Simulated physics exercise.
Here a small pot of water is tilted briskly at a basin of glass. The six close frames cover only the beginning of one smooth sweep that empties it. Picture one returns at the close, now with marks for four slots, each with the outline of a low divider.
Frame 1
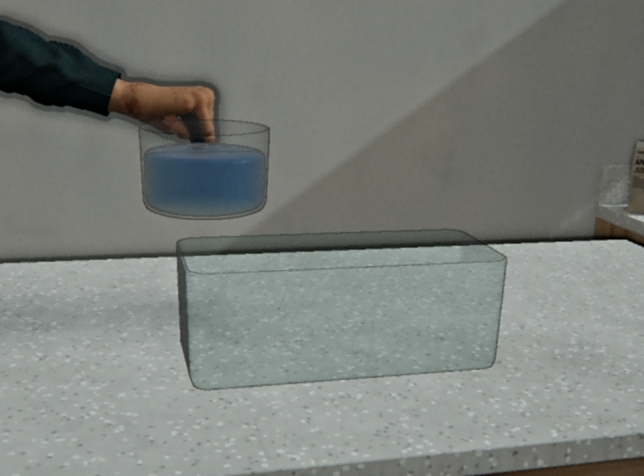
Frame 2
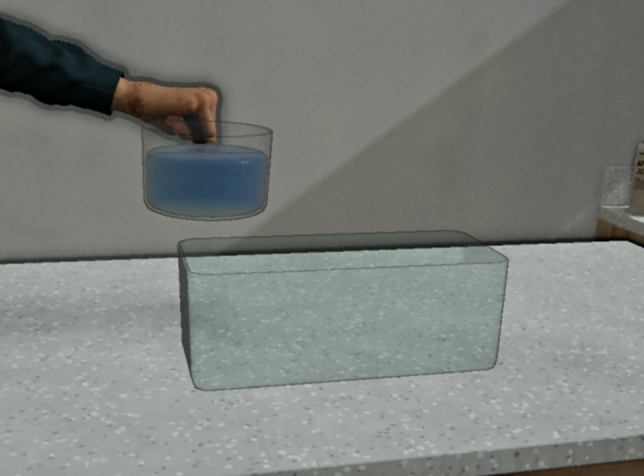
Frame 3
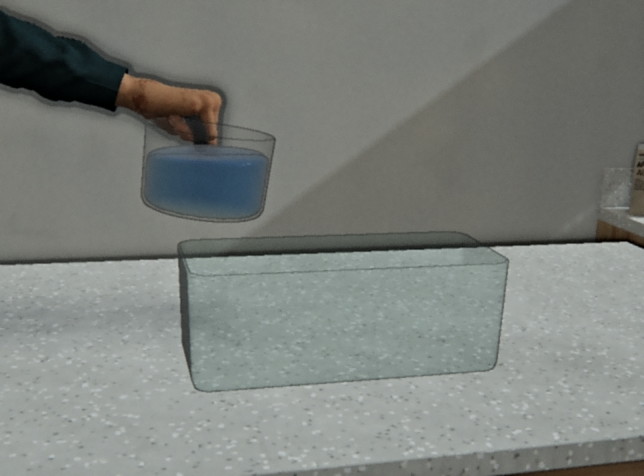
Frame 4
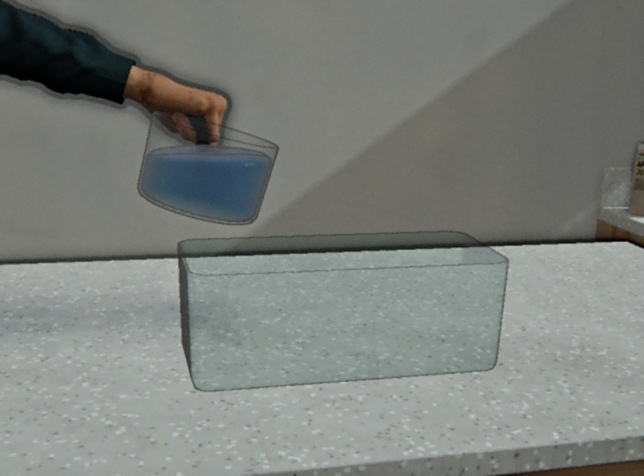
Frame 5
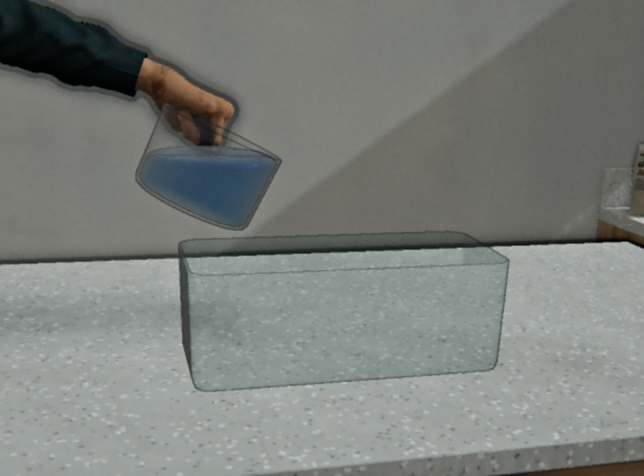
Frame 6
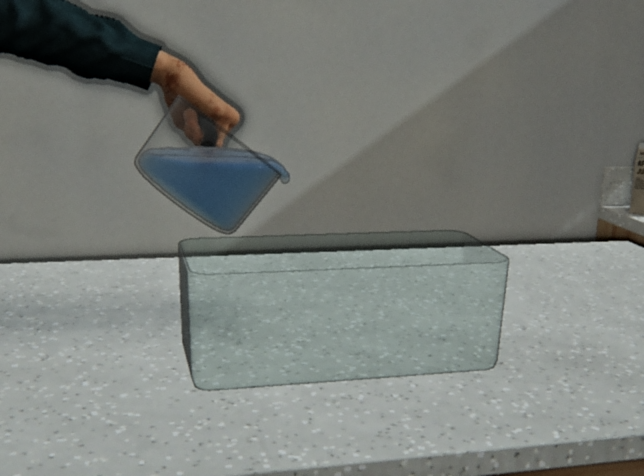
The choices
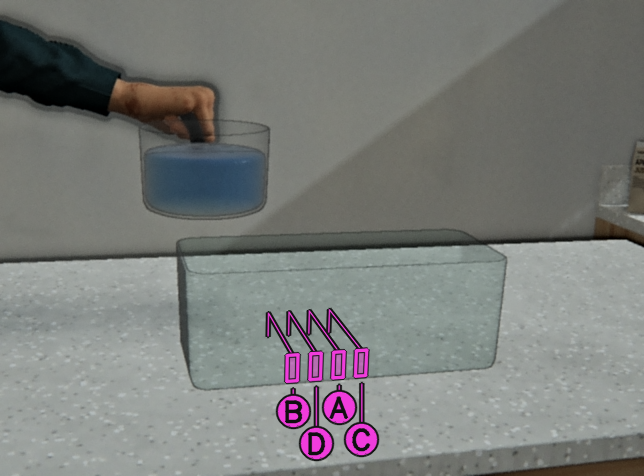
Hand tilting a small clear pot of blue water rightward above an empty glass basin, water just coming over the lip.
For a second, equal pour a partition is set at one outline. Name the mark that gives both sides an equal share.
Best: A.
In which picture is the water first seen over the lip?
Picture 6.
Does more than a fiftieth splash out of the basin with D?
No.
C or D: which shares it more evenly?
That would be D.
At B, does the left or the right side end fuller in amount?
The right side.
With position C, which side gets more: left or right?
More ends on the left.
On the marked copy, A at (339, 385); B at (293, 389); C at (361, 383); D at (316, 387).
For position A, about 52 % ends left of the wall and 48 % right of it.
For position B, about 11 % ends left of the wall and 89 % right of it.
For position C, about 82 % ends left of the wall and 18 % right of it.
For position D, about 33 % ends left of the wall and 67 % right of it.
